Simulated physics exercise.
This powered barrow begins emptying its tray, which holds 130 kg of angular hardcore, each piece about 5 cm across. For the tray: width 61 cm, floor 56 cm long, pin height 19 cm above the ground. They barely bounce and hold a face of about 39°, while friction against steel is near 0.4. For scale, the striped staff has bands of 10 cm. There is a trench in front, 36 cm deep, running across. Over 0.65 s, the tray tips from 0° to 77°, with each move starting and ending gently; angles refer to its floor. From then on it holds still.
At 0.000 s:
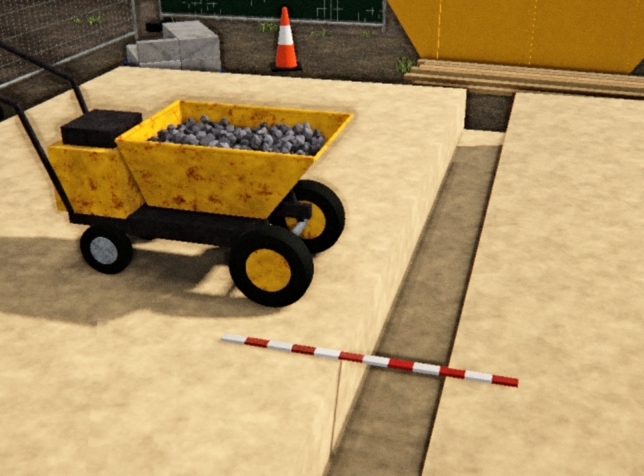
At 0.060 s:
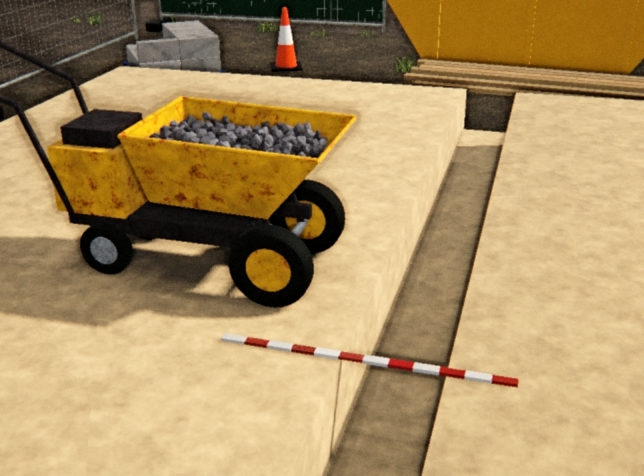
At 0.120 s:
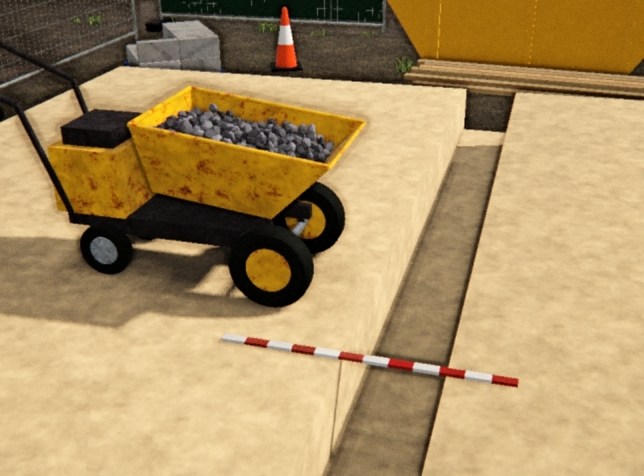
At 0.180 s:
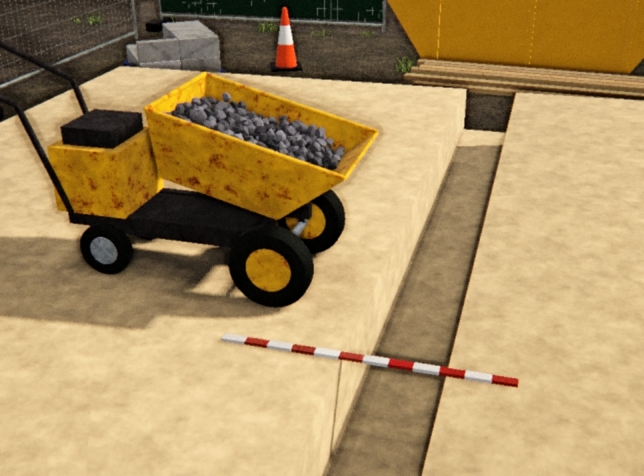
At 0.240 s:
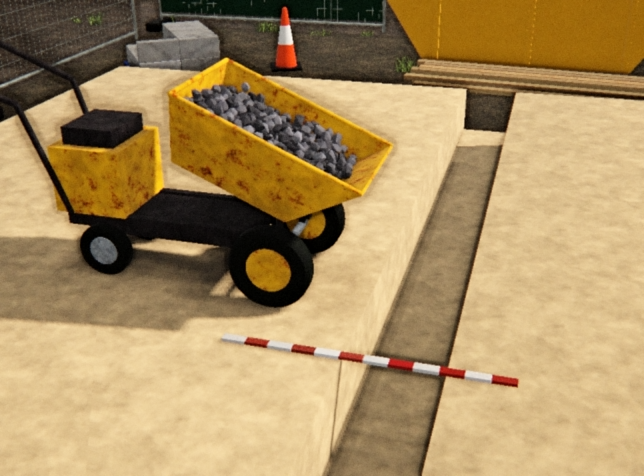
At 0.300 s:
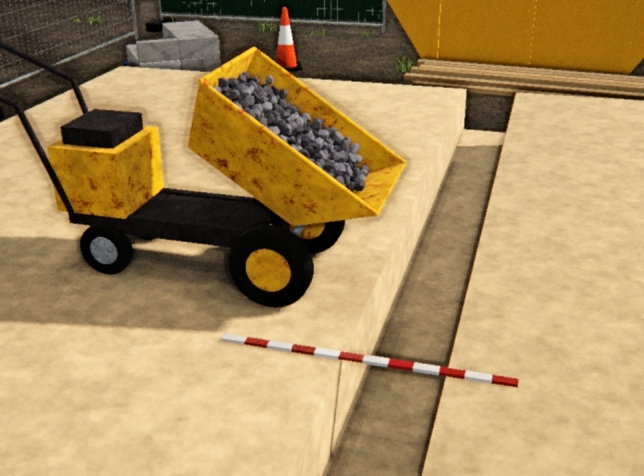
A yellow powered barrow standing beside a narrow trench, its rusty tray of grey stones tilting steadily forward to the right.
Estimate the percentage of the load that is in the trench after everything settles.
Roughly 72 per cent of the load.
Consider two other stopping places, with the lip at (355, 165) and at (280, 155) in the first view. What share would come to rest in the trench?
First spot about 30, second spot about 95 per cent.
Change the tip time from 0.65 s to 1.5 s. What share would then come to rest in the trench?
Close to 95 percent, then.
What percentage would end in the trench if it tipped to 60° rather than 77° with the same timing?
About 30%.
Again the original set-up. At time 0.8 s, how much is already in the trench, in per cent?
By that point it's something like 25 in a hundred.
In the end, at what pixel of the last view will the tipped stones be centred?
Their middle ends up near (442, 342).
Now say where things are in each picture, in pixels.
In the first picture, the tray is at 0°, its lip at (315, 159); the top of the load is at (215, 130).
In the second picture, the tray is at 2°, its lip at (319, 161); the top of the load is at (200, 127); the stones move at 0.4 m/s on average.
In the third picture, the tray is at 7°, its lip at (330, 168); the top of the load is at (201, 115); the stones move at 0.8 m/s on average.
In the fourth picture, the tray is at 14°, its lip at (345, 179); the top of the load is at (206, 104); the stones move at 1.2 m/s on average.
The fifth picture shows lip at (362, 195), floor tilted 24°, highest stones at (219, 92); the stones move at 1.5 m/s on average.
In the sixth picture, the tray is at 34°, its lip at (377, 215); the top of the load is at (243, 82); the stones move at 1.6 m/s on average.
After 0.5 s the floor is at 65°; 100 % in the tray; the foremost stones are at (401, 241).
After 0.8 s the floor is at 77°; 65 % in the tray, 26 % in the trench, 9 % past the trench; the foremost stones are at (487, 303).
After 1.1 s the floor is at 77°; 12 % in the tray, 60 % in the trench, 28 % past the trench; the foremost stones are past the picture's edge.
After 3.0 s the floor is at 77°; 0 % in the tray, 72 % in the trench, 28 % past the trench; the foremost stones are past the picture's edge.
